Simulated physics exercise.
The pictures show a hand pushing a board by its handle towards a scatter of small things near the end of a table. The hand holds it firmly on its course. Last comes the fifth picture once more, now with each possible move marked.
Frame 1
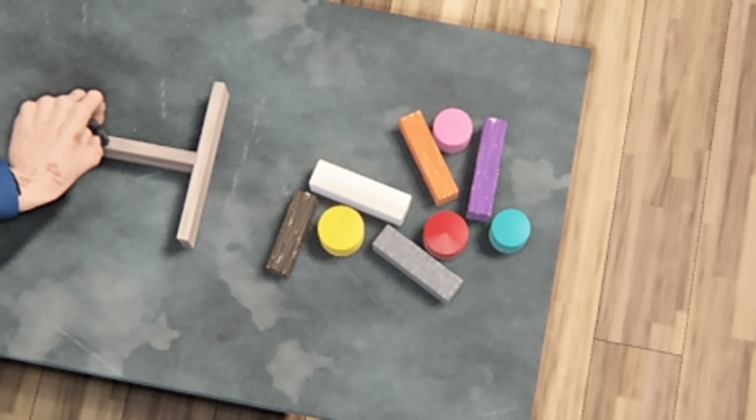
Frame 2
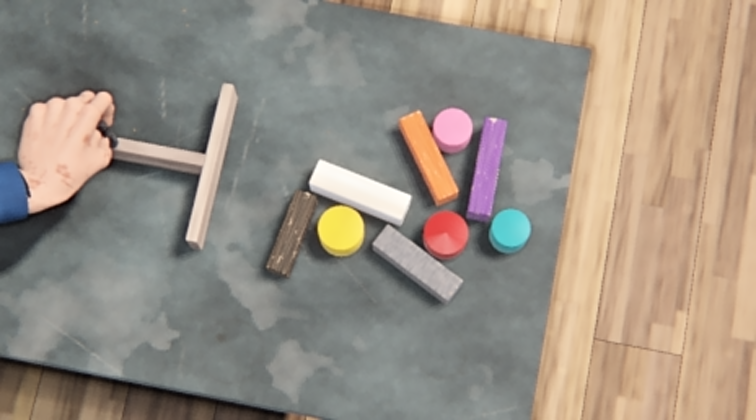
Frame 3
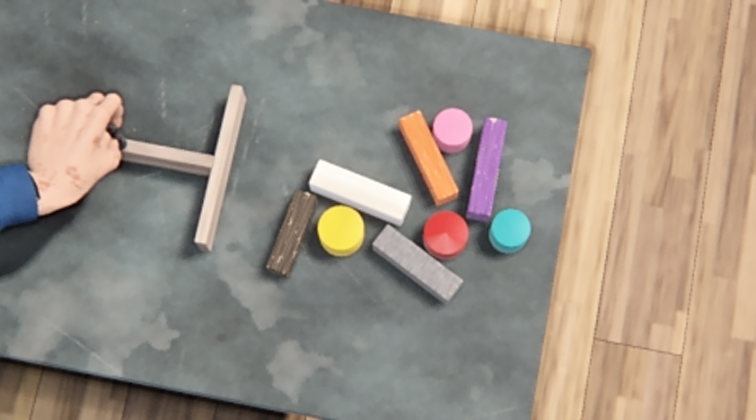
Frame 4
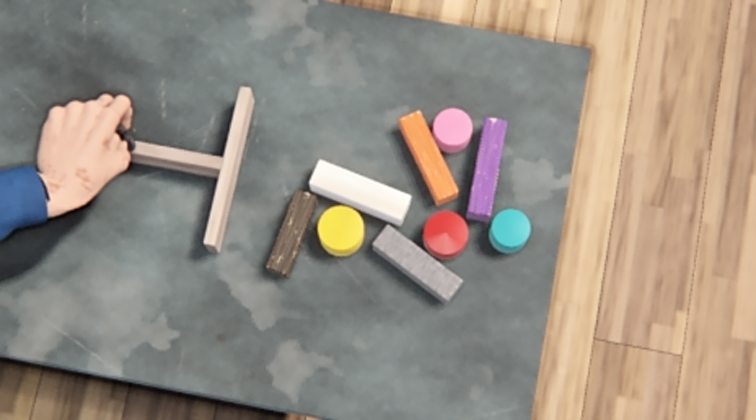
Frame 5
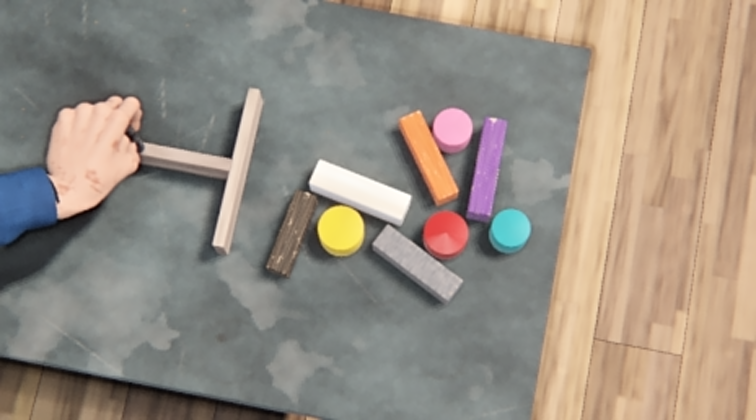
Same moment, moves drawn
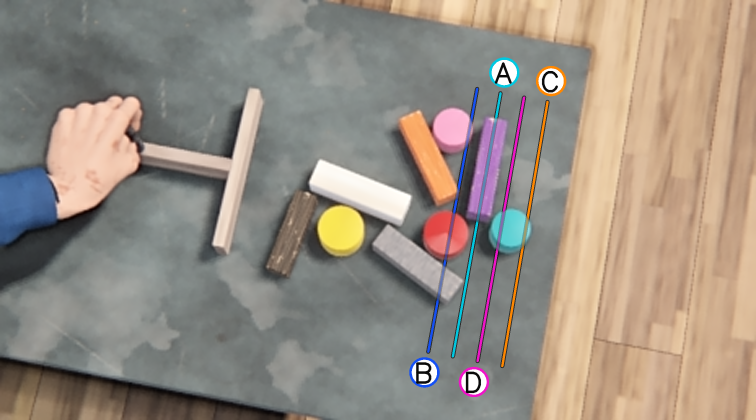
A hand sliding a T-shaped wooden board slowly rightward across a dark tabletop towards scattered coloured bars and round tins lying still.
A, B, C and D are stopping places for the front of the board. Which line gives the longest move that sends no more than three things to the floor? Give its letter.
Line D.
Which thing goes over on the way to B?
It is the turquoise tin.
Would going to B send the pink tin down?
By then, no.
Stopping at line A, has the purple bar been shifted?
Yes.
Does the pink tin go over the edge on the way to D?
By then, no.
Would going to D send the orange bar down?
By then, no.
On the marked copy, A at (477, 222); B at (453, 217); C at (526, 231); D at (501, 226).
With D. Early on, board (329, 184); grey bar (435, 272); black bar (337, 243).
Further on, board (424, 201); turquoise tin (548, 237); red tin (523, 271).
At the end, board (500, 216); turquoise tin over the edge; purple bar over the edge; three fallen.
As for the rest, A is within the limit but short; B is within the limit but short; C drops seven.
